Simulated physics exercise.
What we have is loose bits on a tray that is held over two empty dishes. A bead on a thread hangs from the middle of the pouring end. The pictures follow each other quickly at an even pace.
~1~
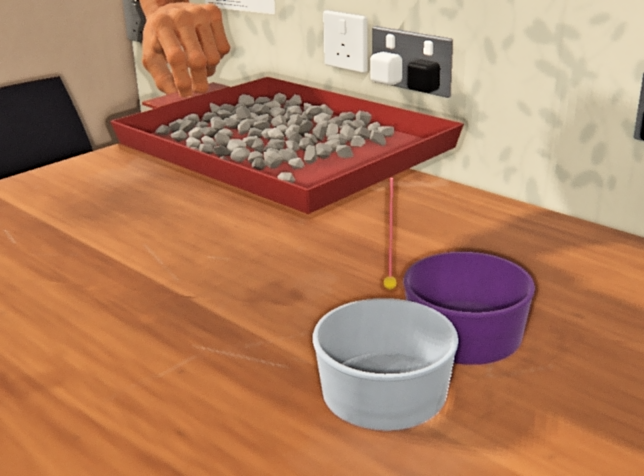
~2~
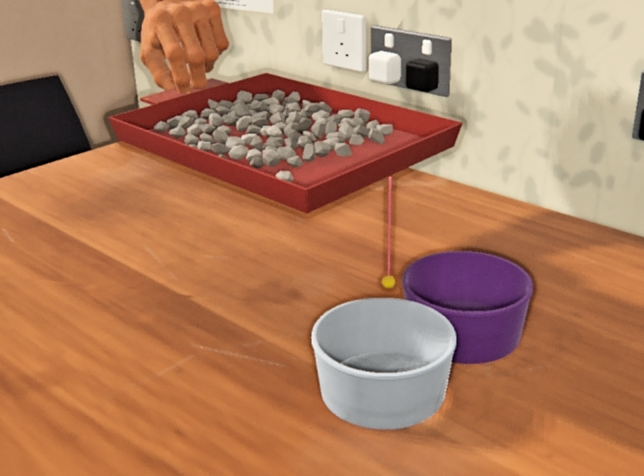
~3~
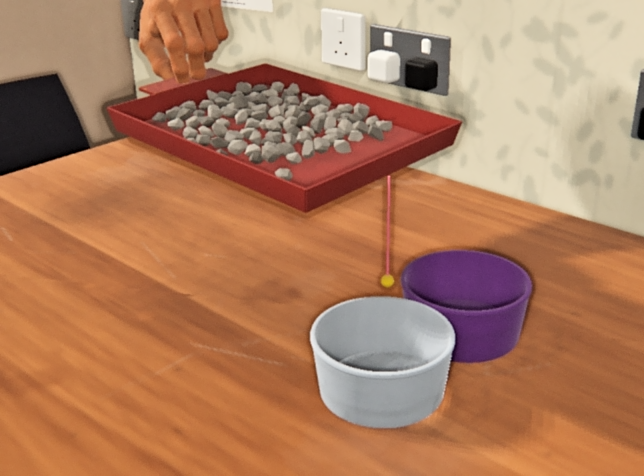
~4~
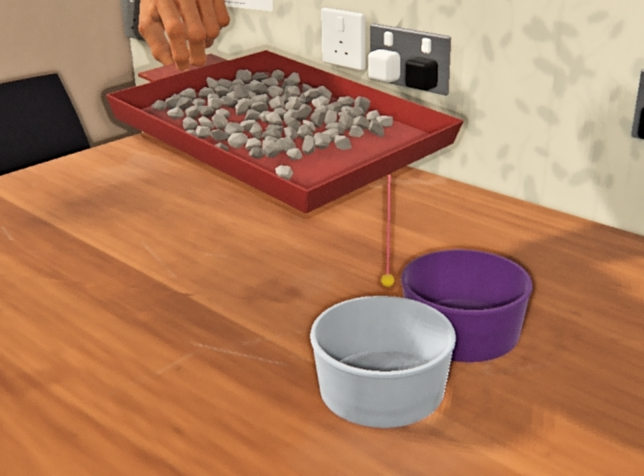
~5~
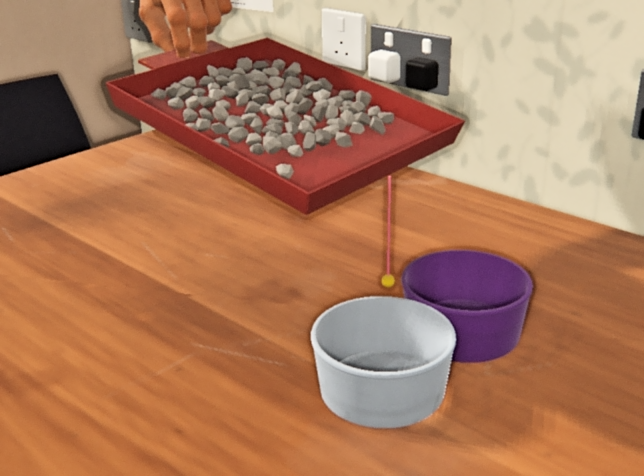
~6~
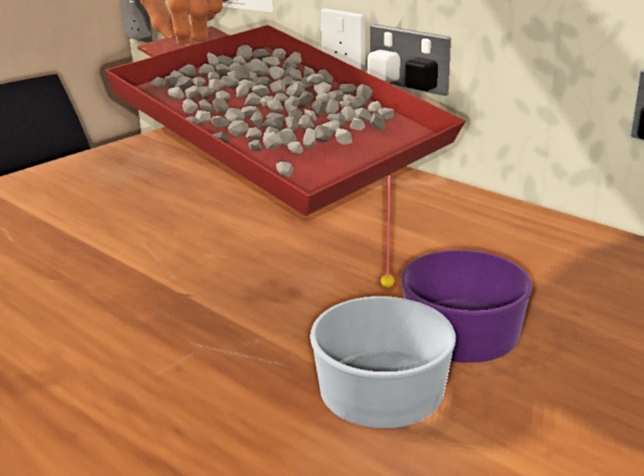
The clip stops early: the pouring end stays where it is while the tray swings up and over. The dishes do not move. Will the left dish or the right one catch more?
It favours the left-hand dish.
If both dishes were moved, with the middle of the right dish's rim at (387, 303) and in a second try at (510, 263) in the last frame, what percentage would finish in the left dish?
Near 10 % and 50 %.
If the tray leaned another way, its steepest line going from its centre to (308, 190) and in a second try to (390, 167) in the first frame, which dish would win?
At the first place the dish on the left, at the second the right one.
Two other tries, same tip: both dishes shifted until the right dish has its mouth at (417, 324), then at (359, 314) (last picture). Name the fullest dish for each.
First right, then the right-hand dish.
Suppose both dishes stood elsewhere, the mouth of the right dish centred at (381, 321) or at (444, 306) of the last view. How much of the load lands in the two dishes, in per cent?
First some 70, then 90 per cent.
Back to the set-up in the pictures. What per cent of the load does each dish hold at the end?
About: Left dish 70, right dish 10 per cent.
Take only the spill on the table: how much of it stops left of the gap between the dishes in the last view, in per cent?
About 20 per cent.
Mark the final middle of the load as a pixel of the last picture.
Near (401, 379).
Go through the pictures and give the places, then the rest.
The first frame shows corners of the pouring end at (307, 186) and (456, 124), level; middle of the load at (282, 131), bits of gravel; left dish at (440, 385); right dish at (521, 324); bead on its thread at (390, 283).
The second frame shows corners of the pouring end at (306, 186) and (455, 123), level; middle of the load at (280, 129).
The third frame shows corners of the pouring end at (306, 186) and (455, 121), tipped barely, lowest at the left corner; middle of the load at (280, 123).
The fourth frame shows corners of the pouring end at (307, 187) and (456, 120), tipped a little, lowest at the left corner; middle of the load at (280, 115).
The fifth frame shows corners of the pouring end at (308, 189) and (457, 120), tipped a little, lowest at the left corner; middle of the load at (281, 107).
The sixth frame shows corners of the pouring end at (309, 191) and (458, 120), tipped a little, lowest at the left corner; middle of the load at (281, 100); left dish at (438, 383); right dish at (518, 322).
Soon, tray tipped steeply; nearly all on the tray; a stray few in the air.
A while on, tray tipped right over; most on the tray; a small part in the left dish; a stray few outside both; about a quarter in the air.
Towards the end, tray tipped past a quarter turn; about two thirds in the left dish; a small part in the right dish; about a quarter outside both.
Finally, tray tipped past a quarter turn; about two thirds in the left dish; a small part in the right dish; about a quarter outside both.
